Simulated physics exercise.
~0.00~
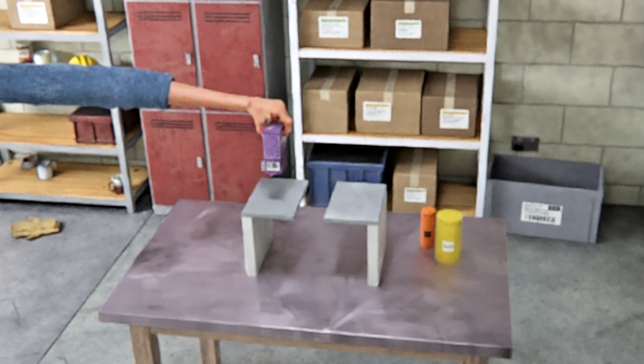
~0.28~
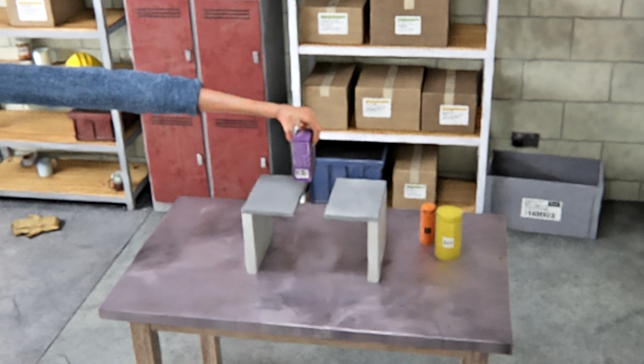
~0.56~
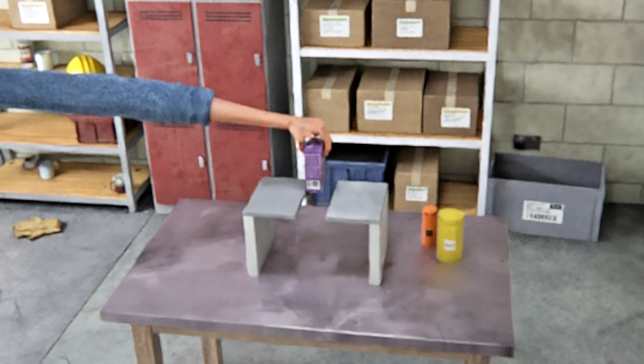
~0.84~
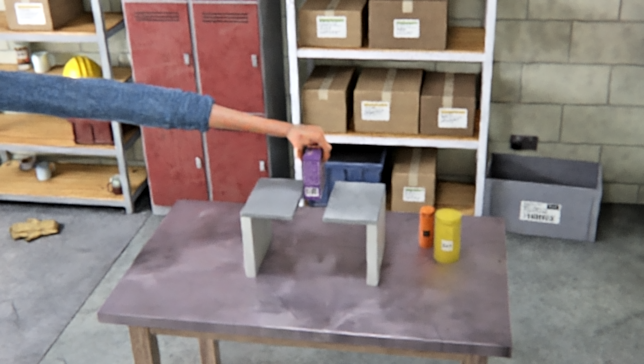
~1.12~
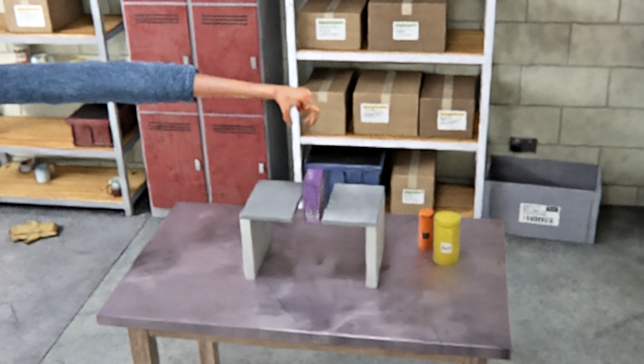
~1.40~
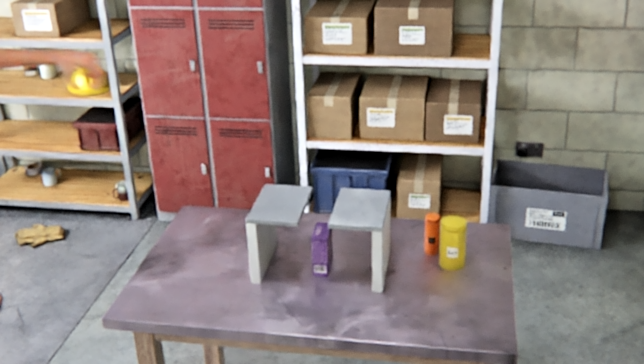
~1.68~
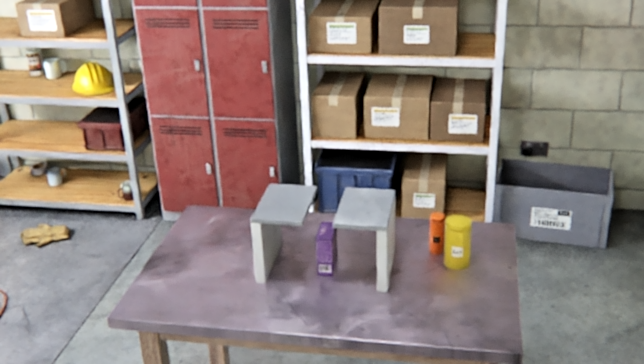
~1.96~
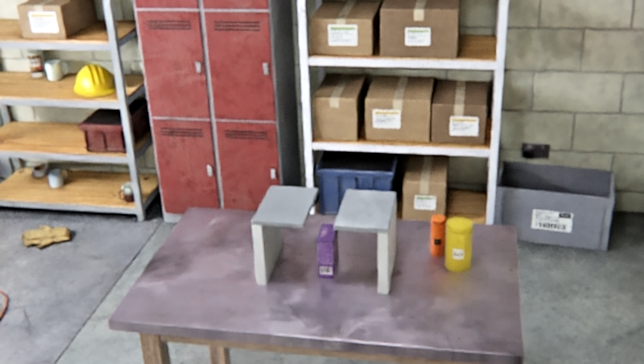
A hand lowers a purple packet into the gap and releases it onto the table.
